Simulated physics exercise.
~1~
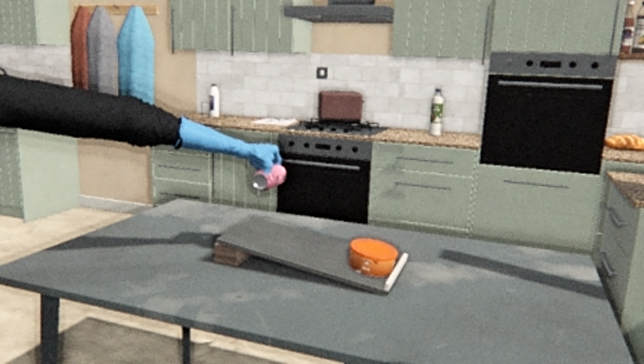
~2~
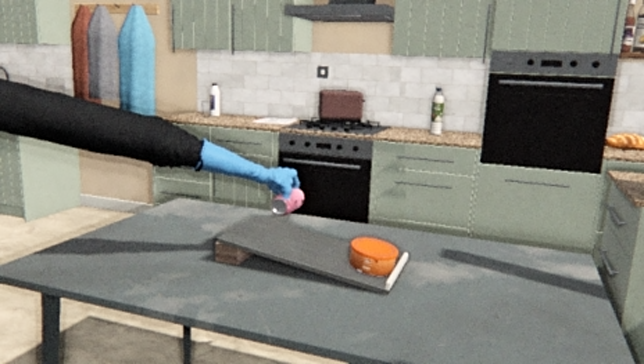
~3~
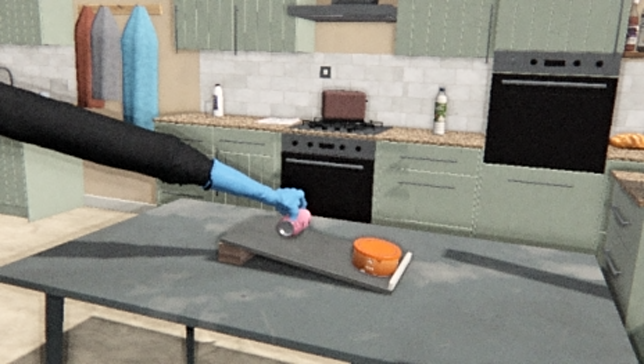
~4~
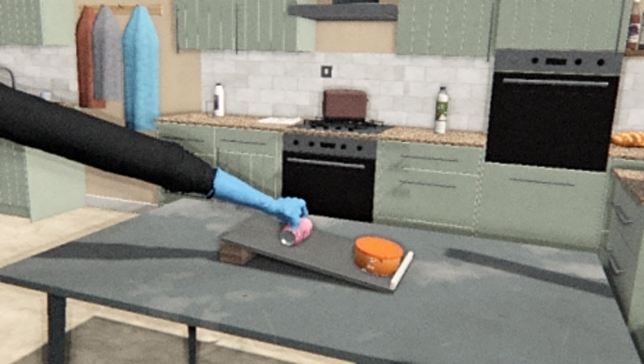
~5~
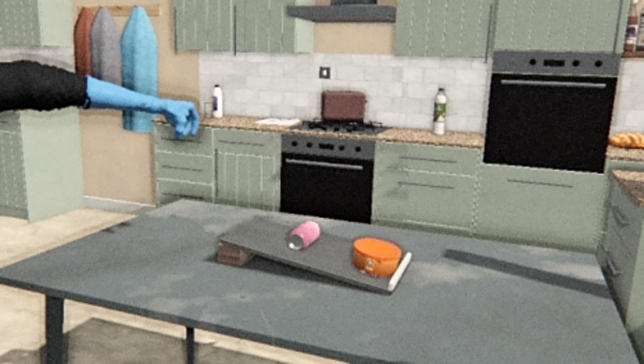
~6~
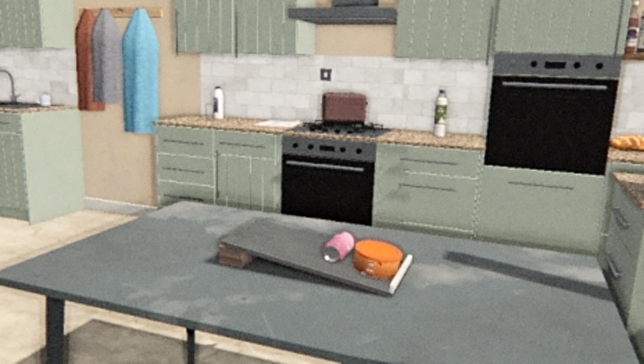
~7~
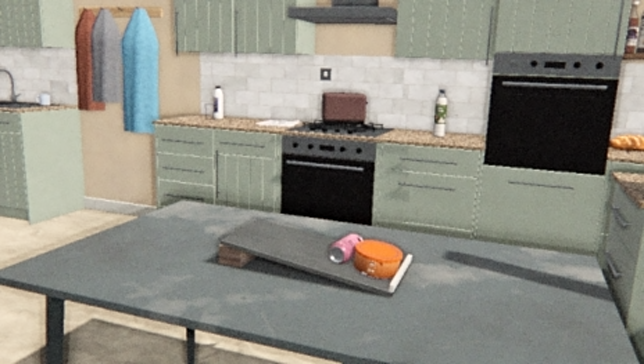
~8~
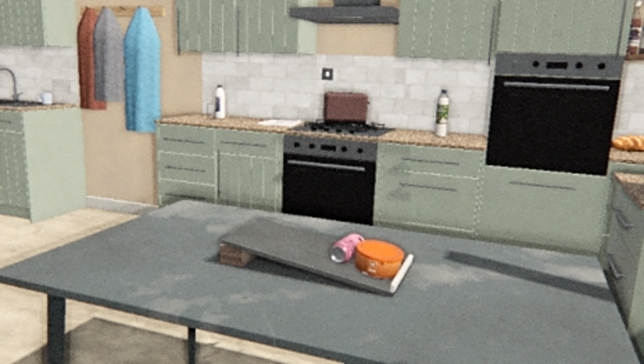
A blue-gloved hand lowered a pink can on its side onto a sloping board propped up on a kitchen table, then let go and drew back. The can rolled down to the right and came to rest against an orange tub, which stayed put.
